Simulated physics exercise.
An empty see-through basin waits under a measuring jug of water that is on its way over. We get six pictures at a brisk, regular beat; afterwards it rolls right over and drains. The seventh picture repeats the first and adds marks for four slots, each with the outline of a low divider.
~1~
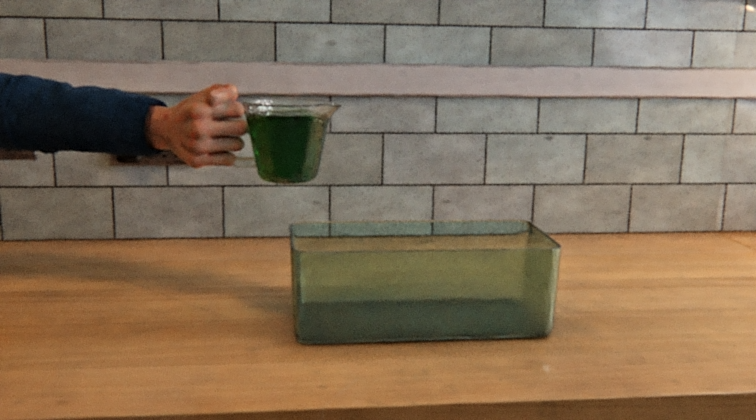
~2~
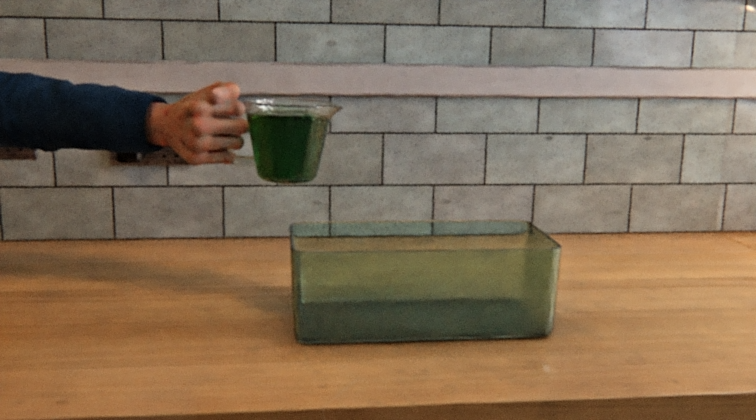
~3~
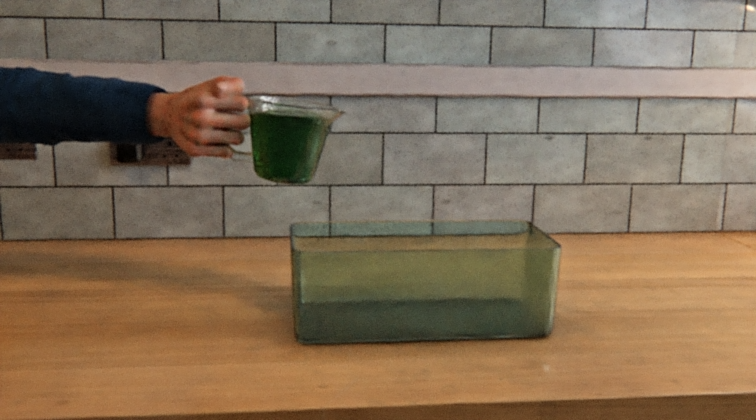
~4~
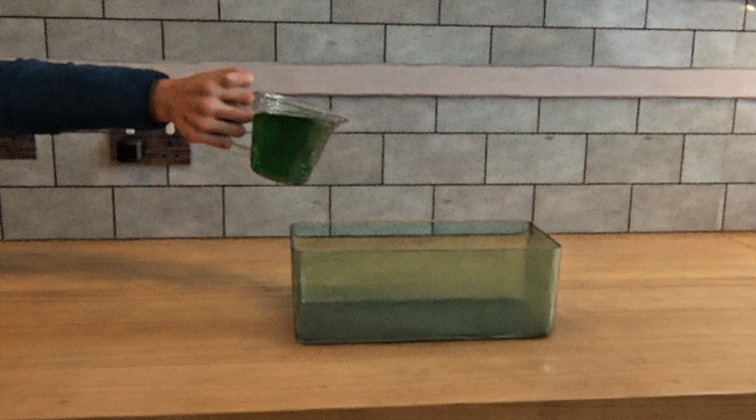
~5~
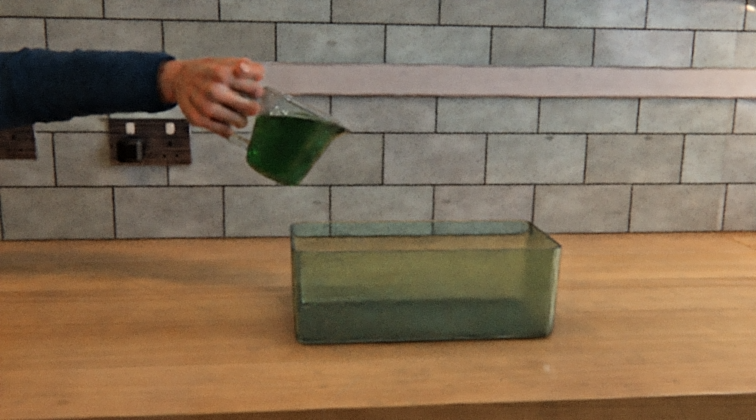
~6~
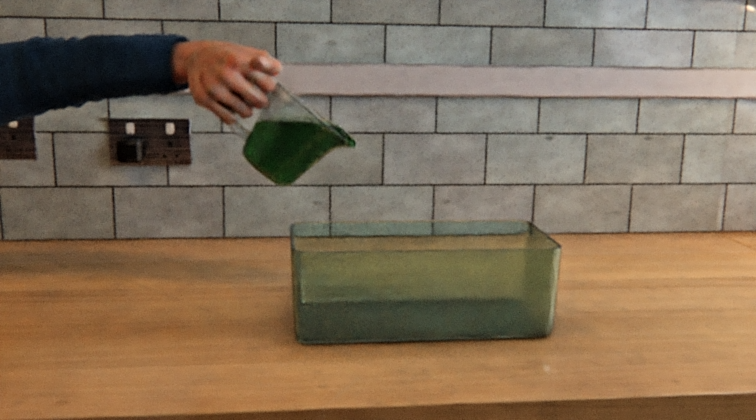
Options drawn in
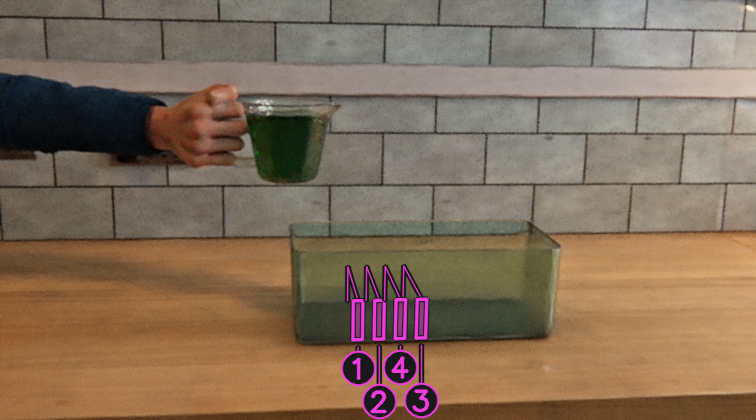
A light wooden counter stands before a wall of grey bricks with a pale pink band, seen straight on and slightly from above by a still camera. A hand in a dark blue sleeve holds a clear jug of green liquid at upper left, above a greenish see-through rectangular basin. The hand keeps the jug nearly upright, then rises slightly and tilts it rightward until the liquid reaches the spout.
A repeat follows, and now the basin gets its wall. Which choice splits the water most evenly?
Go for 2.
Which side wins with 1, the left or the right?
More ends on the right.
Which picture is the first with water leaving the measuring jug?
In picture 6.
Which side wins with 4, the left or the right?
The left one.
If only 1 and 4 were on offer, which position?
Position 1.
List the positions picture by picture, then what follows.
Upright, lip at (340, 105); basin from (294, 342) to (552, 334); nothing has left yet.
Upright, lip at (341, 107); nothing has left yet.
Tipped about 7°, lip at (344, 112); nothing has left yet.
Tipped about 15°, lip at (348, 120); nothing has left yet.
Tipped about 26°, lip at (350, 132); nothing has left yet.
Tipped about 39°, lip at (350, 146); water is over the lip, down to (350, 146).
On the marked copy, 1 at (358, 346); 2 at (379, 346); 3 at (421, 344); 4 at (400, 345).
If 1 is chosen, about 29 % ends left of the wall and 70 % right of it.
If 2 is chosen, about 53 % ends left of the wall and 44 % right of it.
If 3 is chosen, about 93 % ends left of the wall and 4 % right of it; 3 % is lost outside.
If 4 is chosen, about 81 % ends left of the wall and 16 % right of it; 3 % is lost outside.
